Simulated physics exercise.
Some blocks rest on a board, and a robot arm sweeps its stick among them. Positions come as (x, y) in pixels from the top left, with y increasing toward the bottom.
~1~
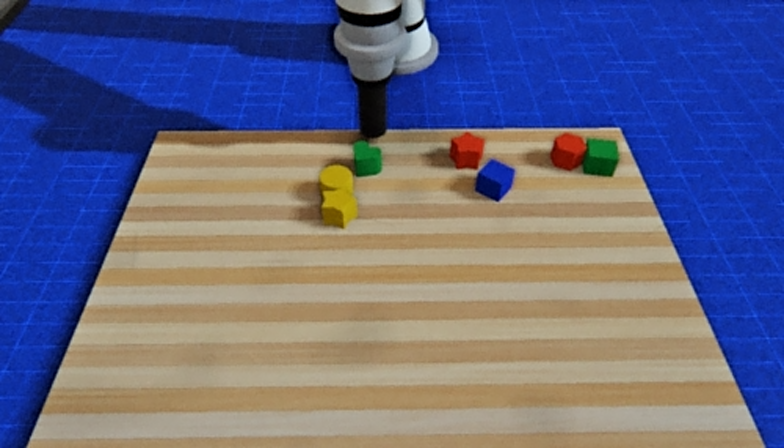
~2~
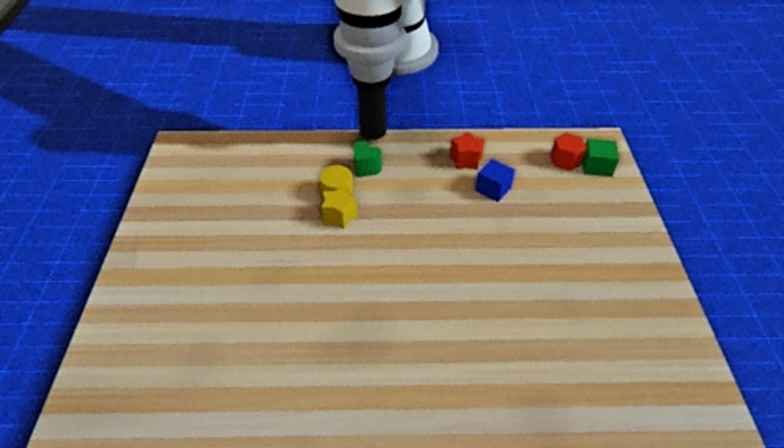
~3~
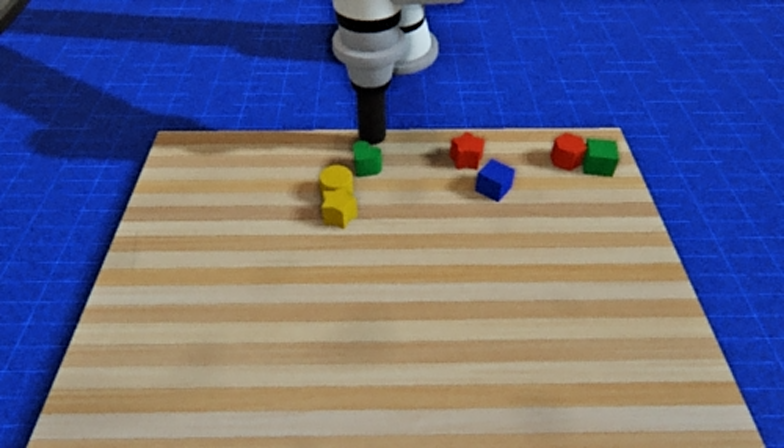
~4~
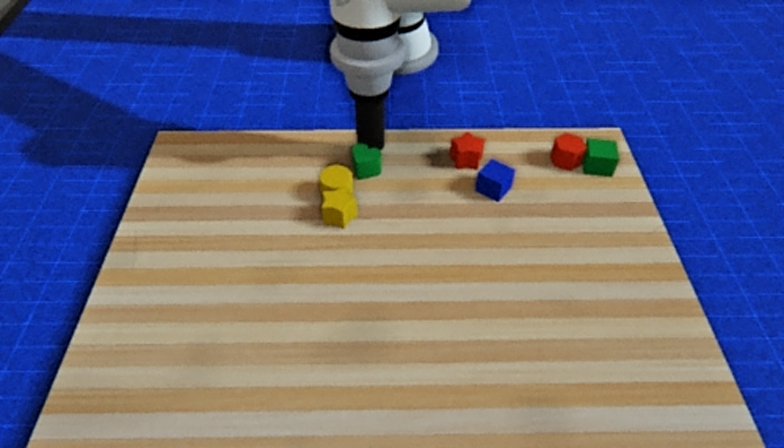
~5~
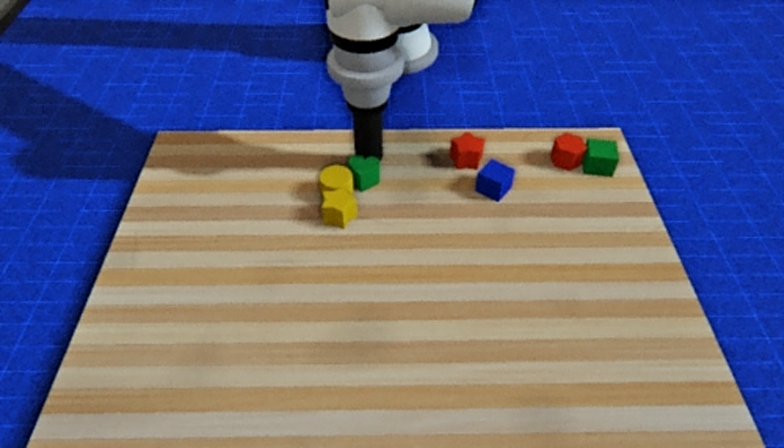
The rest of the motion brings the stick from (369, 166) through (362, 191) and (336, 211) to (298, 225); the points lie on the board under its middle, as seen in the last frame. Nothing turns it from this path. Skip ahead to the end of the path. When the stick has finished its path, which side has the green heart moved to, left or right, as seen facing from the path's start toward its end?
It is displaced to the left.
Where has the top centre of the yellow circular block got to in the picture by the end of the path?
About (280, 188).
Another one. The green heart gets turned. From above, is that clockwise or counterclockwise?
From the top: Counterclockwise.
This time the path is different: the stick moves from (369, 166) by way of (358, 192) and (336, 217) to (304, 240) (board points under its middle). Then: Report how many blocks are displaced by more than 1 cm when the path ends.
Blocks displaced: At least 3.
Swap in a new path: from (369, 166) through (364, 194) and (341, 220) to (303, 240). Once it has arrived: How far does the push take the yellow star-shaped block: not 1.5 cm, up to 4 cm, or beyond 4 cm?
Movement: Over 4 cm.
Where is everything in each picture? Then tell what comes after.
In the first frame, stick tip (373, 130); block tops, yellow circular block (336, 176); yellow star-shaped block (338, 199); green heart (366, 151).
In the second frame, stick (373, 132); blocks unchanged.
In the third frame, stick (372, 137); blocks unchanged.
In the fourth frame, stick (371, 145); green heart (365, 153).
In the fifth frame, stick (369, 157); yellow circular block (336, 176); yellow star-shaped block (338, 199); green heart (364, 163).
The first path, step by step. One third of the way, stick (362, 183); yellow circular block (325, 183); yellow star-shaped block (335, 205); green heart (356, 191).
Two thirds of the way, stick (335, 203); yellow circular block (303, 187); yellow star-shaped block (313, 229); green heart (332, 212).
At the end, stick (297, 217); yellow circular block (280, 188); yellow star-shaped block (307, 244), turned 30° anticlockwise; green heart (316, 221), turned 45° anticlockwise.
